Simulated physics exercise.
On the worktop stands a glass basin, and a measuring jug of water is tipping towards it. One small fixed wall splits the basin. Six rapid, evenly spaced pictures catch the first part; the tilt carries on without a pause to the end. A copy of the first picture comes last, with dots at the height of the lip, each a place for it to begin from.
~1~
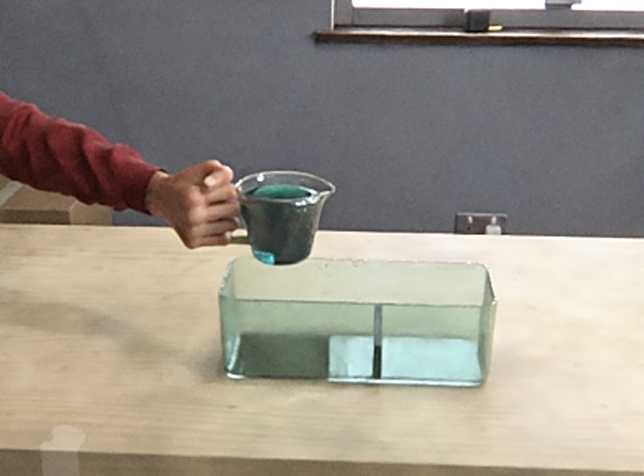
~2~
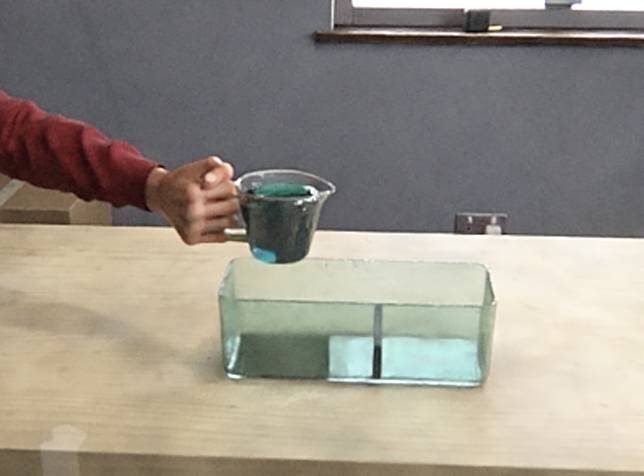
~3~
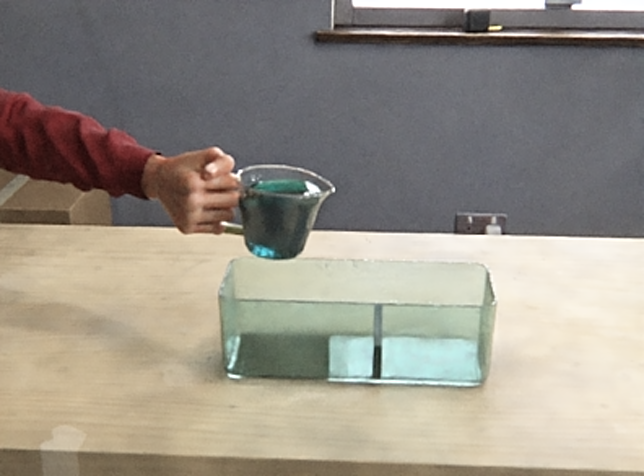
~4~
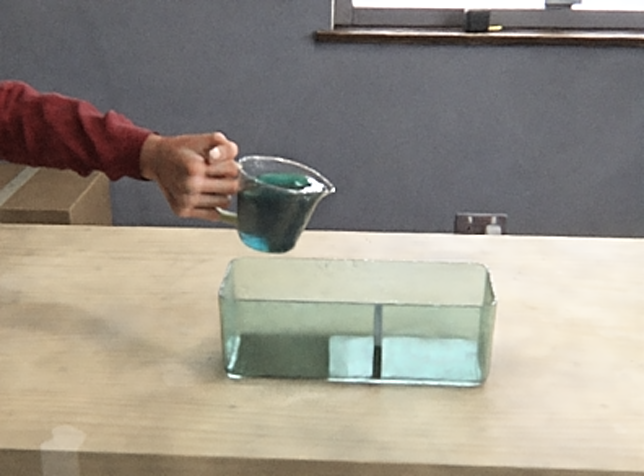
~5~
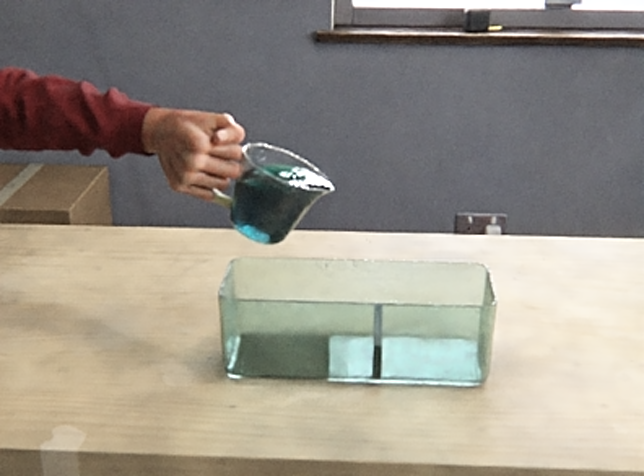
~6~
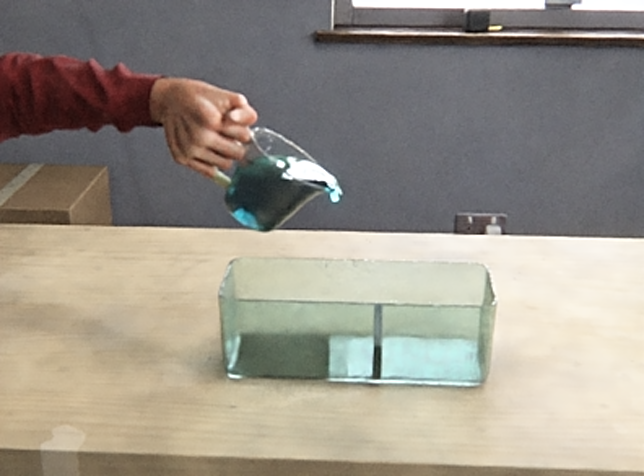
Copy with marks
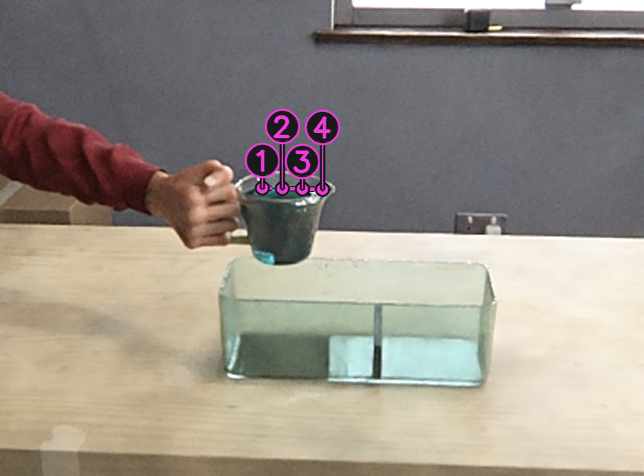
A hand in a red sleeve held a glass jug of blue-green water above a clear glass basin, then gradually tilted it to the right until water just began slipping over the lip.
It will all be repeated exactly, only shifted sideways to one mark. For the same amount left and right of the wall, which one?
3 beats the others.
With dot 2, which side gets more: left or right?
More ends on the left.
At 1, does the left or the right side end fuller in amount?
The left side.
On the marked copy, 1 at (262, 188); 2 at (282, 188); 3 at (302, 189); 4 at (322, 189).
With 1, about 92 % ends left of the wall and 4 % right of it; 4 % is lost outside.
With 2, about 92 % ends left of the wall and 4 % right of it; 4 % is lost outside.
With 3, about 45 % ends left of the wall and 52 % right of it.
With 4, about 12 % ends left of the wall and 86 % right of it.
